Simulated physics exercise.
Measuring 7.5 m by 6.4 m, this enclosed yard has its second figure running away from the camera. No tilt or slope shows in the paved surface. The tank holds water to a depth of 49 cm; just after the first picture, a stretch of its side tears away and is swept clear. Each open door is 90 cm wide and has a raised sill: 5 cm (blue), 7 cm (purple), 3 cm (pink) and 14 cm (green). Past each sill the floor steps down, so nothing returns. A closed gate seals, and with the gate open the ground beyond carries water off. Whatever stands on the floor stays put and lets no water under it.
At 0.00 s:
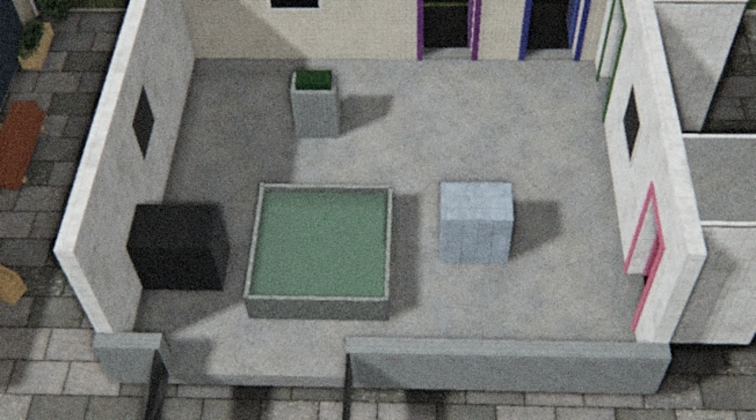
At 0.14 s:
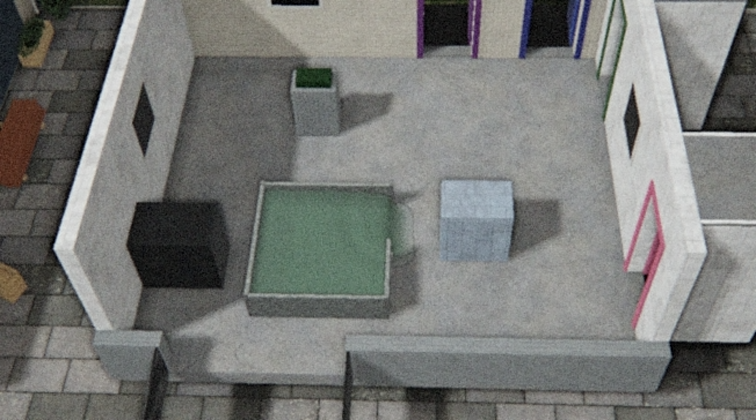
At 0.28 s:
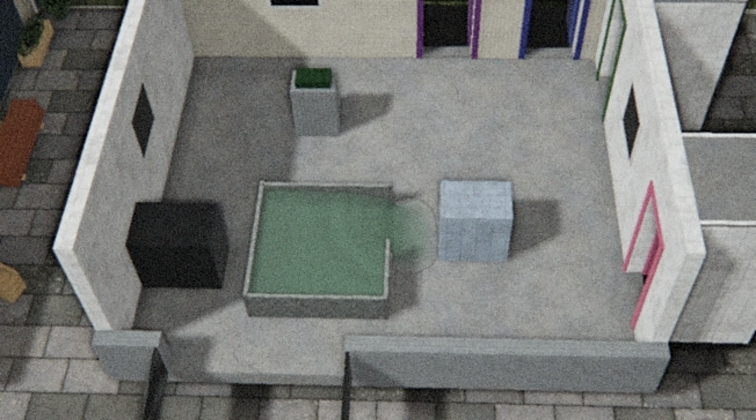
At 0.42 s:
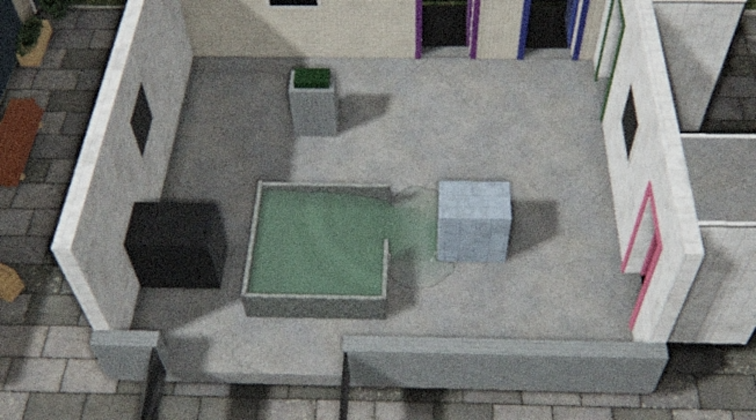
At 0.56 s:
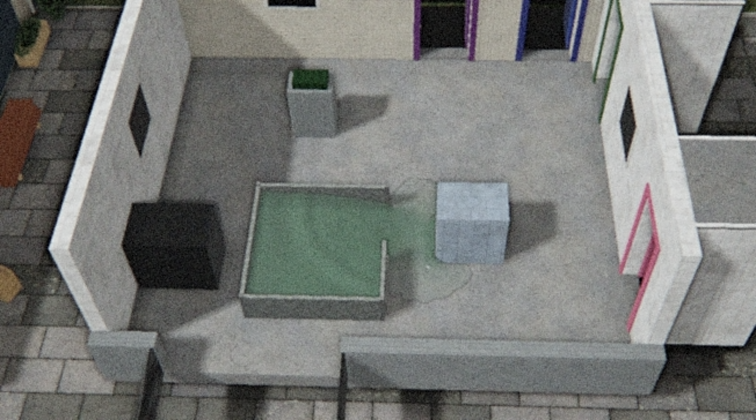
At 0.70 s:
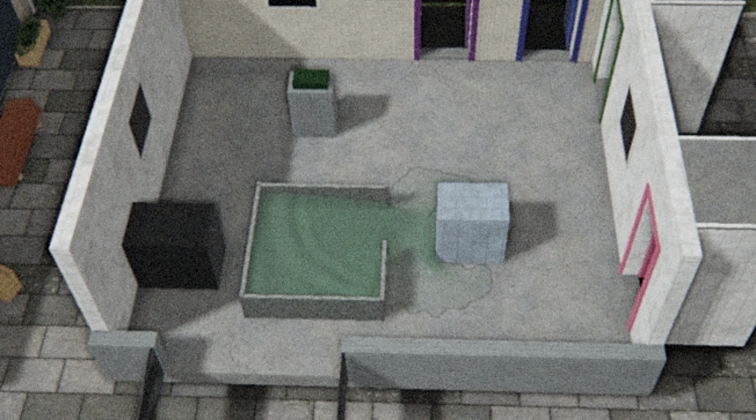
In a walled yard, a low square tank of greenish water opened on its right side, and water poured out across the grey floor, spreading around the pale blue block beside it.
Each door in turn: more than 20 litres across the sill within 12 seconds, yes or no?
Answers: Blue door, yes; purple door, no; pink door, yes; green door, no.
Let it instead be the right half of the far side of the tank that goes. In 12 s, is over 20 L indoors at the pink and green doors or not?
The pink door comes out less than that and the green door less than that.
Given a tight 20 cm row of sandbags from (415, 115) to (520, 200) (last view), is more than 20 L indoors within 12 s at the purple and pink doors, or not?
Note - purple: Limit held; pink: Limit exceeded.
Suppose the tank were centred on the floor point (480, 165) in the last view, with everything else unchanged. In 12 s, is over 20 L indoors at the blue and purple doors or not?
Checking the limit: The blue door is beyond it and the purple door is within it.
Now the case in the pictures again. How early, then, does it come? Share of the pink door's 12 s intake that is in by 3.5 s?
It comes to about 0 per cent.
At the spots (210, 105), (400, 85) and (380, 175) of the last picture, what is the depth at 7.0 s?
0, 5 and 0 cm.
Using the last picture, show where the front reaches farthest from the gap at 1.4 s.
Roughly at pixel (582, 193).
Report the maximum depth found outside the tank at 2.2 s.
It tops out at some 35 cm.
After 1.4 s water covers 20 % of the floor and is deepest (40 cm) near (429, 234); blue door not reached, purple door not reached, pink door not reached, green door not reached.
After 2.2 s water covers 35 % of the floor and is deepest (35 cm) near (429, 243); blue door not reached, purple door not reached, pink door not reached, green door not reached.
After 3.5 s water covers 50 % of the floor and is deepest (24 cm) near (429, 243); blue door 13 cm at the sill, 10 L in, purple door 9 cm at the sill, 1 L in, pink door 3 cm at the sill, 0 L in, green door 10 cm at the sill, 0 L in.
After 7.0 s water covers 65 % of the floor and is deepest (14 cm) near (429, 243); blue door 8 cm at the sill, 87 L in, purple door 7 cm at the sill, 5 L in, pink door 6 cm at the sill, 33 L in, green door 8 cm at the sill, 0 L in.
After 12.0 s water covers 85 % of the floor and is deepest (8 cm) near (429, 243); blue door 7 cm at the sill, 102 L in, purple door 5 cm at the sill, 6 L in, pink door 5 cm at the sill, 52 L in, green door 6 cm at the sill, 0 L in.
